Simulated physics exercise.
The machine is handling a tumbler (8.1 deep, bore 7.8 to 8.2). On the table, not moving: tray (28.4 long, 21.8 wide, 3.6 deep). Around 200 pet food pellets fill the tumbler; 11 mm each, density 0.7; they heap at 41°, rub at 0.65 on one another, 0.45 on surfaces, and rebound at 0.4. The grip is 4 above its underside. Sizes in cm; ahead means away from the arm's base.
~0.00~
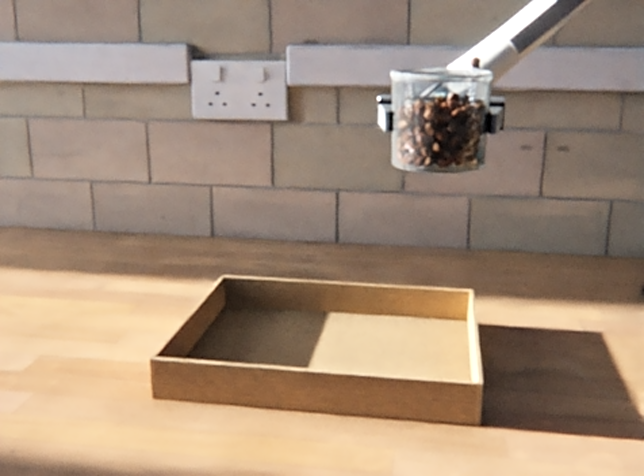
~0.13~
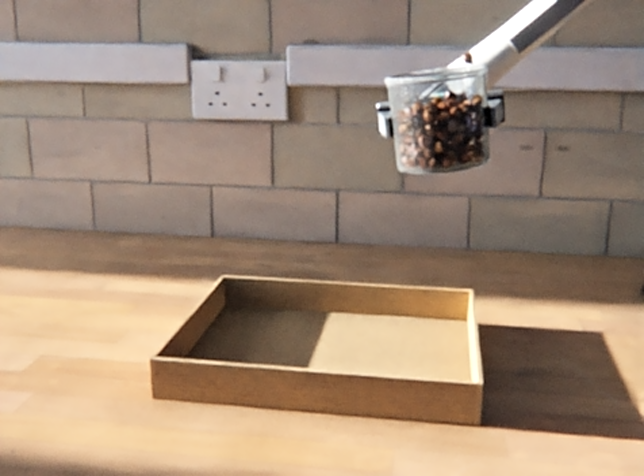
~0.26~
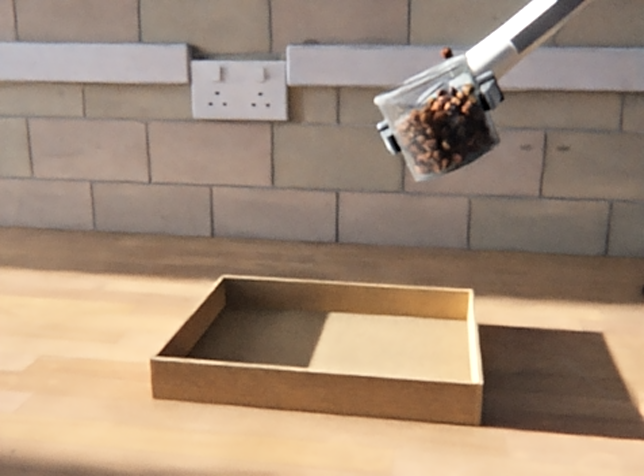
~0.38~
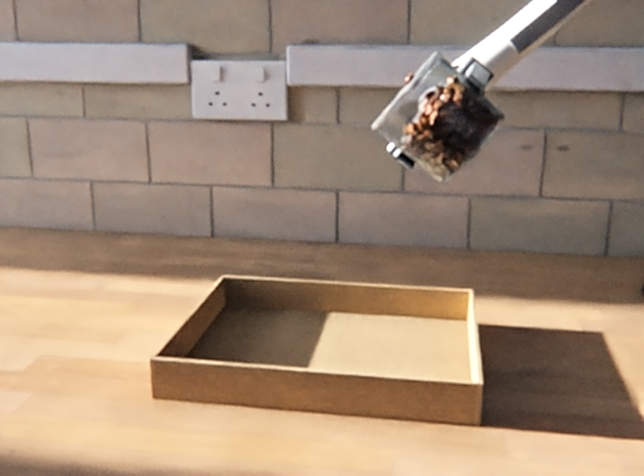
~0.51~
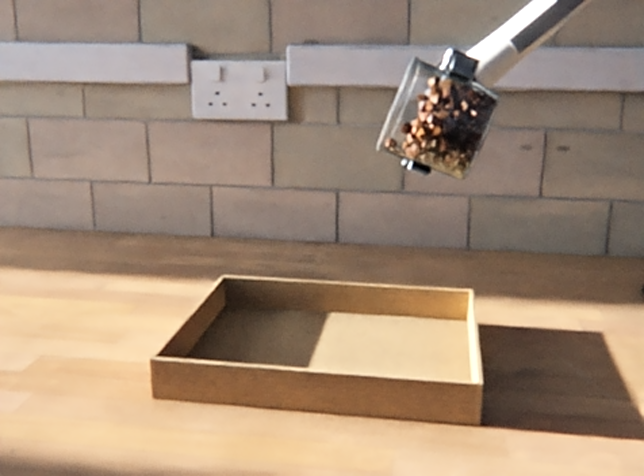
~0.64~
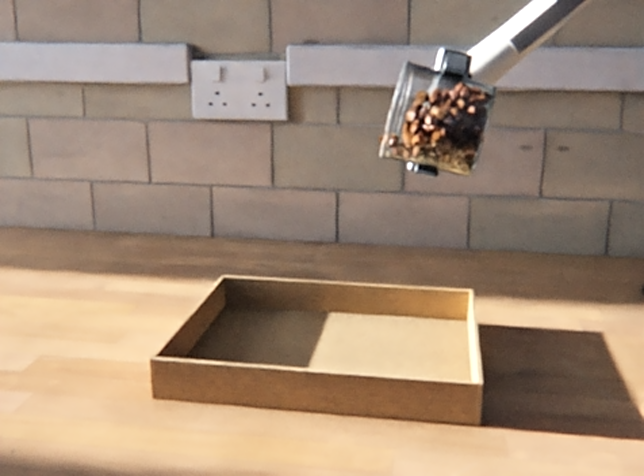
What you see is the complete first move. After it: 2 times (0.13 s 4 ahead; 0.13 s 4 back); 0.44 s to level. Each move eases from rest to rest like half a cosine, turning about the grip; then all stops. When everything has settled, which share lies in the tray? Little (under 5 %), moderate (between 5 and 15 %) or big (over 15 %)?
A big share, over 15 %, ends in the tray.
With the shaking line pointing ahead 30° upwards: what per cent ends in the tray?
About 60 per cent.
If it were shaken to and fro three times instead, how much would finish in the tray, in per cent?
Then about 55 per cent.
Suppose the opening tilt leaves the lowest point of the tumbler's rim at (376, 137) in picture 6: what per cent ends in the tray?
About 15 per cent.
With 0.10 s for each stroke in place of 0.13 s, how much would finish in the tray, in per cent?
Then about 60 per cent.
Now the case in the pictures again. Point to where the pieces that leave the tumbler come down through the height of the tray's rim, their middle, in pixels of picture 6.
Around (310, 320).
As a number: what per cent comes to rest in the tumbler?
Roughly 60 per cent.
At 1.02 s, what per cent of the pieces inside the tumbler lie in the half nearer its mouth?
Some 45 per cent.
After 1.02 s, tilted 77° forward, highest piece 25 above the table; 153 in the tumbler, 42 in the tray, 7 in flight or on a rim.
After 1.41 s, tilted 31° forward, highest piece 26 above the table; 118 in the tumbler, 83 in the tray, 1 on the table or floor.
After 1.80 s, level, highest piece 26 above the table; 118 in the tumbler, 83 in the tray, 1 on the table or floor.
After 2.85 s, level, highest piece 26 above the table; 118 in the tumbler, 83 in the tray, 1 on the table or floor.
In the end, 118 in the tumbler, 83 in the tray, 1 on the table or floor. That is 41 % in the tray.
